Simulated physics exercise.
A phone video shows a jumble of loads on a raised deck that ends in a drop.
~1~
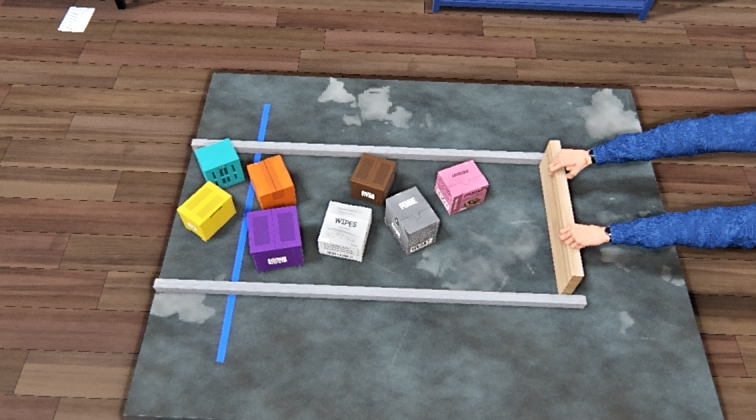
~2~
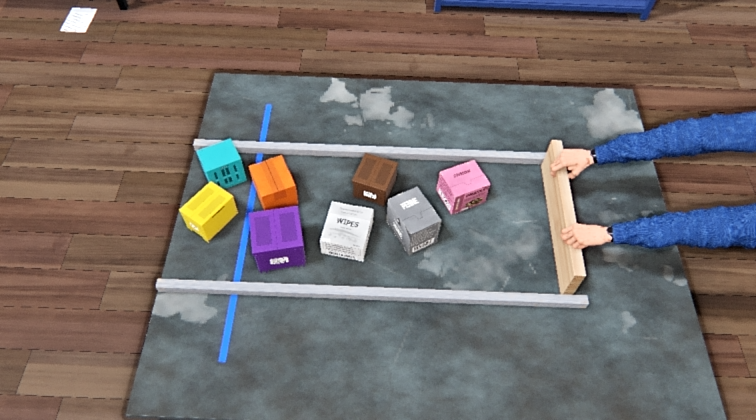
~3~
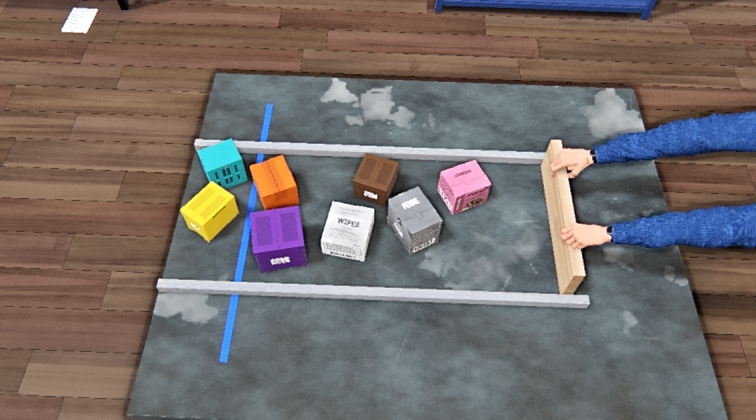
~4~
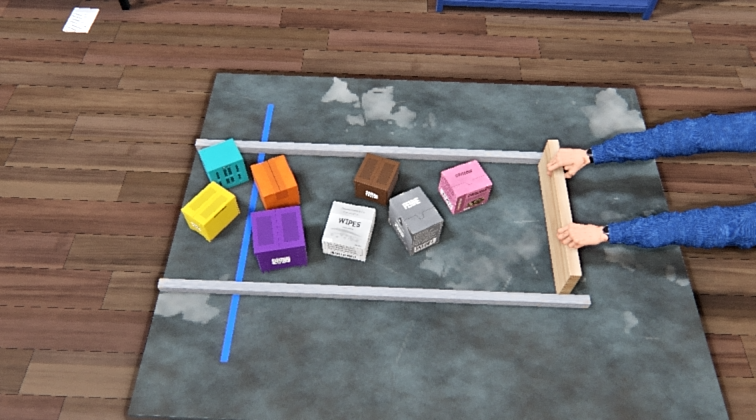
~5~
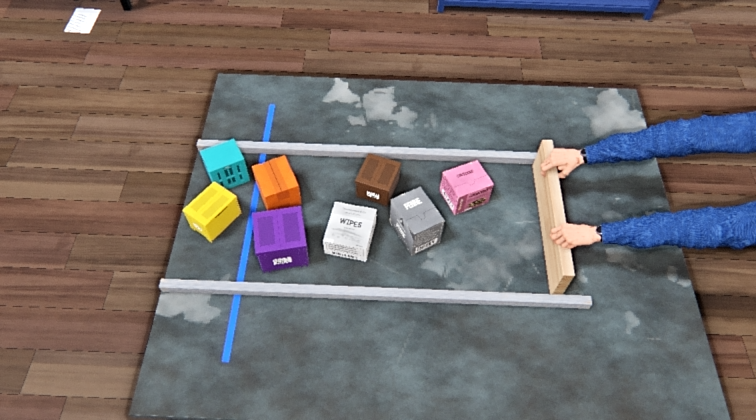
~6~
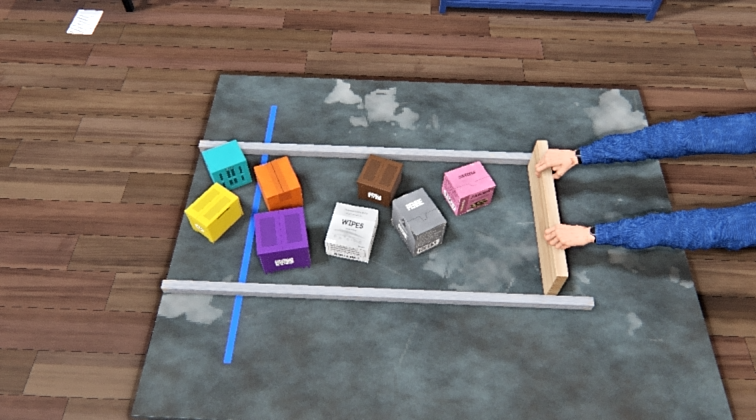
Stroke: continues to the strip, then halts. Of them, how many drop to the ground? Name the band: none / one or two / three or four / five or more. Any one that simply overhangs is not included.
Band: Three or four.
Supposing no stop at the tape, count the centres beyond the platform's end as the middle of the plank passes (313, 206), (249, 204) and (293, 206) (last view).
Place by place, 0, 4 and 1.
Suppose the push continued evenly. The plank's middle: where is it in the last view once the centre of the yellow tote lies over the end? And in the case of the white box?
Around (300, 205) first and around (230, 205) second.
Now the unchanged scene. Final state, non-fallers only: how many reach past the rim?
Overhanging: 2.
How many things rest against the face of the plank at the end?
The count in contact is 2.
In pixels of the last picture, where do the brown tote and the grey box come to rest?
In the last picture, roughly (203, 169) and (233, 207).
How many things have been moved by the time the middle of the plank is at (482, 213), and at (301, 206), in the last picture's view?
At that stage 1; at the next, 8.
Early on, none off yet; yellow tote at rest near (215, 213); turquoise crate at rest near (228, 167); orange parcel at rest near (279, 187).
A while later, none off yet; yellow tote travelled about its own width near (186, 217); turquoise crate travelled a little near (216, 165); orange parcel travelled about its own width near (221, 198).
Finally, the number that fall off is three or four; lost, purple tote, orange parcel, turquoise crate and yellow tote.
